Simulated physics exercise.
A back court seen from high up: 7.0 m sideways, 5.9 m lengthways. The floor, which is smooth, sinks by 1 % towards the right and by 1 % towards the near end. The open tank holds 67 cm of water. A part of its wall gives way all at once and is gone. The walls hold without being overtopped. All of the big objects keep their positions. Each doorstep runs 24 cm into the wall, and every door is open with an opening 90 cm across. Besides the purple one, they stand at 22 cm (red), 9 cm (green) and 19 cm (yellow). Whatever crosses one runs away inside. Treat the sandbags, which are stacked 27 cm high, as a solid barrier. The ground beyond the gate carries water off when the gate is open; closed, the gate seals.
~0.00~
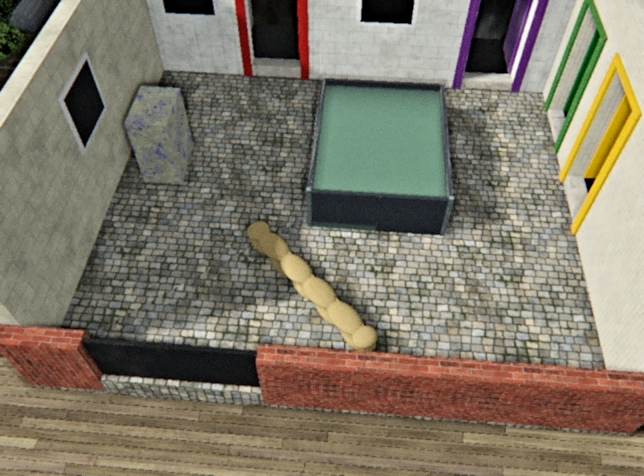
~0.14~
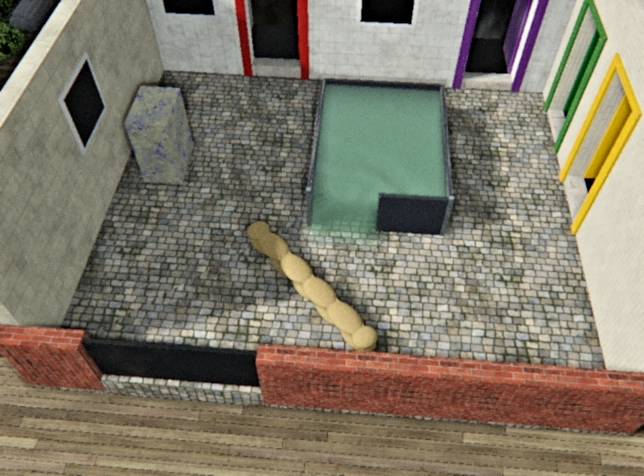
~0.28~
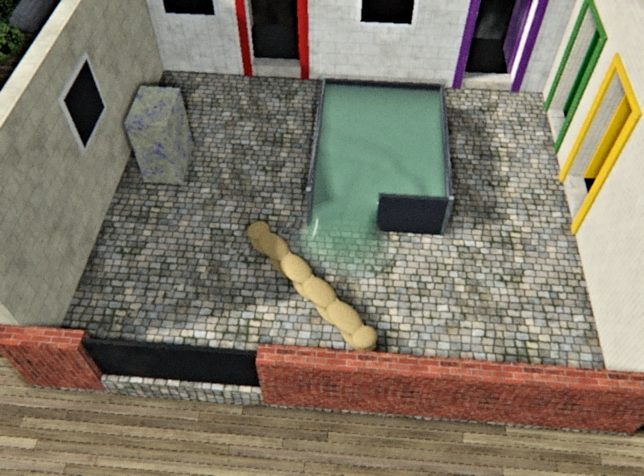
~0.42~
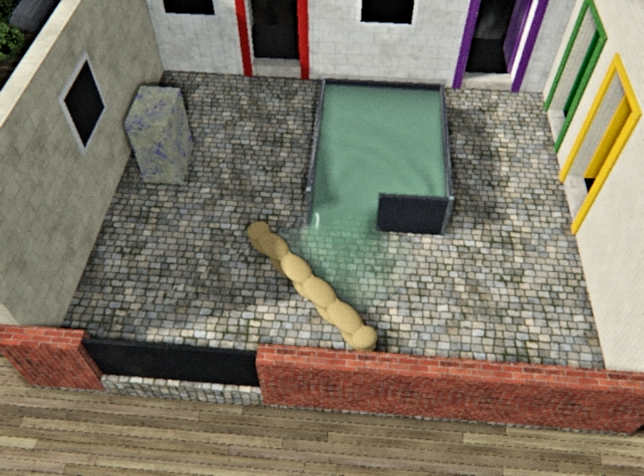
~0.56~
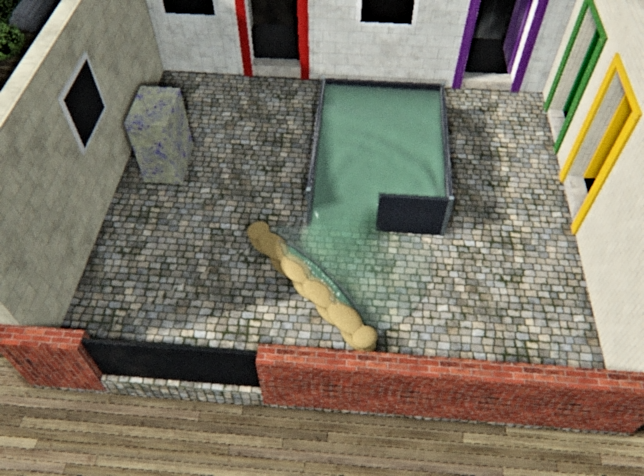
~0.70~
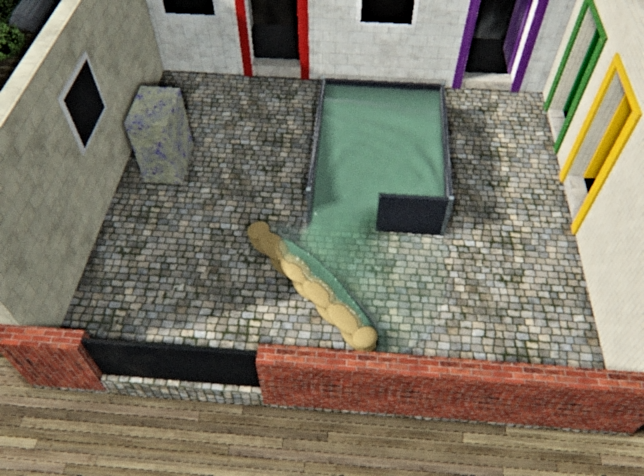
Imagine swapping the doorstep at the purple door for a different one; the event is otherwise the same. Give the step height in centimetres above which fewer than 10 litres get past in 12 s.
16 cm.
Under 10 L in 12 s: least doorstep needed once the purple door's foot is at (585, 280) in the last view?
Roughly 15 cm.
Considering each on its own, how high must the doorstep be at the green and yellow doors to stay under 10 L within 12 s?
About 15 cm at green and 9.5 cm at yellow.
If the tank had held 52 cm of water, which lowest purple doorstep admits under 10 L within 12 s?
Roughly 11.5 cm high.
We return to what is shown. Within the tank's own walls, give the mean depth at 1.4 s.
Around 50 cm on average.
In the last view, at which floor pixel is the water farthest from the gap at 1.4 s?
At about (557, 400).
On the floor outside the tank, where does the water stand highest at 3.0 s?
Around (596, 375).
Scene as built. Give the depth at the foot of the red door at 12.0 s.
Lab note: Depth approx. 4.5 cm.
After 1.4 s water covers 20 % of the floor, deepest (50 cm) near (305, 270); it has not reached the purple door.
After 3.0 s water covers 50 % of the floor, deepest (43 cm) near (596, 375); it has not reached the purple door.
After 12.0 s water covers 95 % of the floor, deepest (15 cm) near (554, 237); 10 cm at the purple door, 5 litres in over its 17 cm doorstep.
At the purple door as built, the water arrived by 4.2 s and peaked near 20 cm at 5.8 s.
With a doorstep of 14 cm, 20 litres would have come in within the 12 s; with 19 cm, 2 litres. So under 10 litres takes about 16 cm.
